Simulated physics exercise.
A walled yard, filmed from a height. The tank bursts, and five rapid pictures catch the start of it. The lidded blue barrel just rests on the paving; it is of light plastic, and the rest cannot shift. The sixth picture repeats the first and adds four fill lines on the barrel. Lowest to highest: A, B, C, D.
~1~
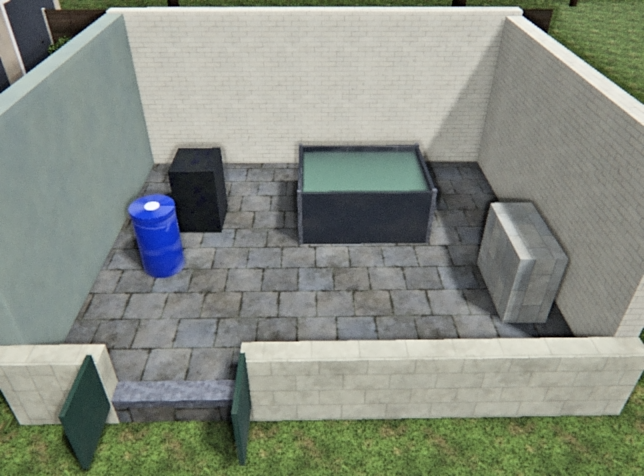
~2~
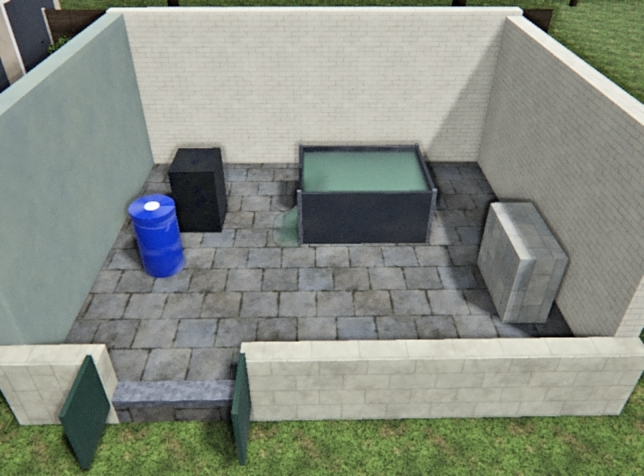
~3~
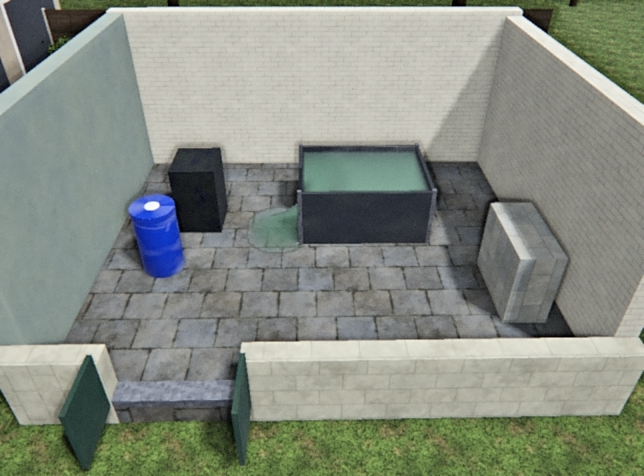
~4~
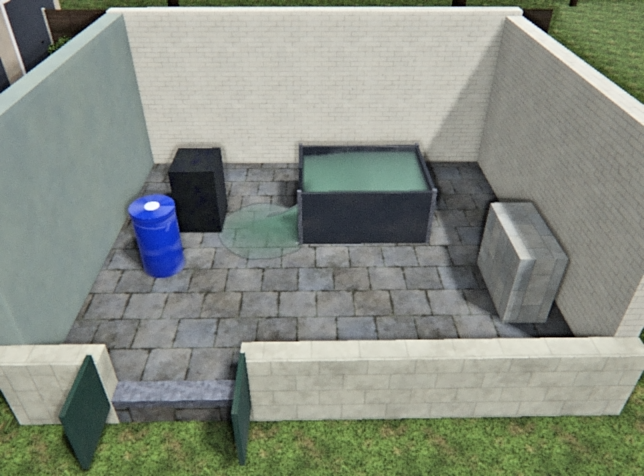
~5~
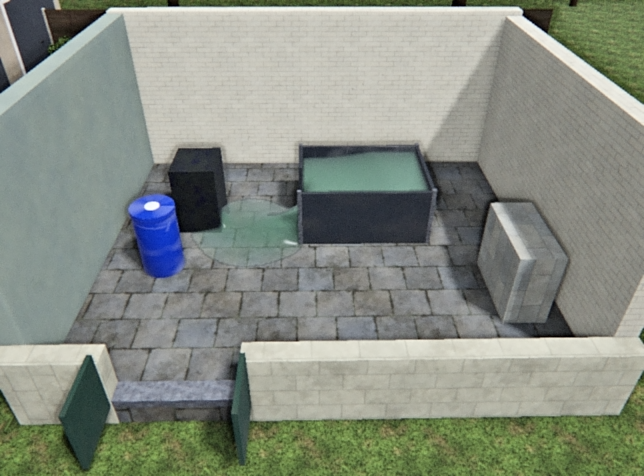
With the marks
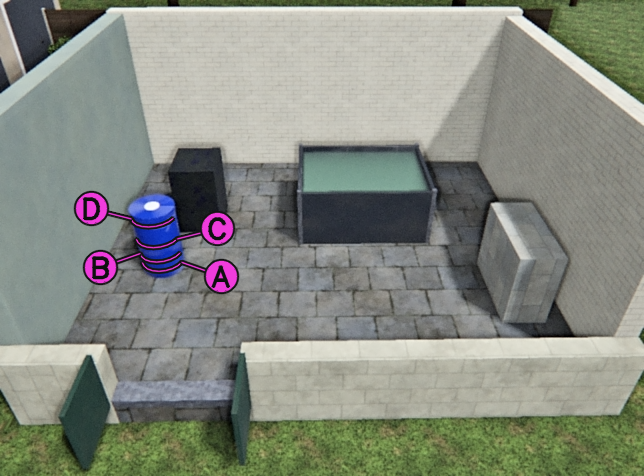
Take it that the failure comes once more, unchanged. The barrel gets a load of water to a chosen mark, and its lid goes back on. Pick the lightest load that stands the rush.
It is C.
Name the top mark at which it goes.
That is mark B.
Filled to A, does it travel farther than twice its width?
Yes.
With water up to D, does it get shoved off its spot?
No, that is safe.
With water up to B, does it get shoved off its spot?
Yes, it does.
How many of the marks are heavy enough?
Two of them.
On the marked copy, A at (158, 271); B at (156, 262); C at (153, 247); D at (148, 227); from the bottom up A, B, C, D.
With A, it is pushed about 4 times its own width away.
With B, it is pushed about its own width away.
With C, it does not move.
With D, it does not move.
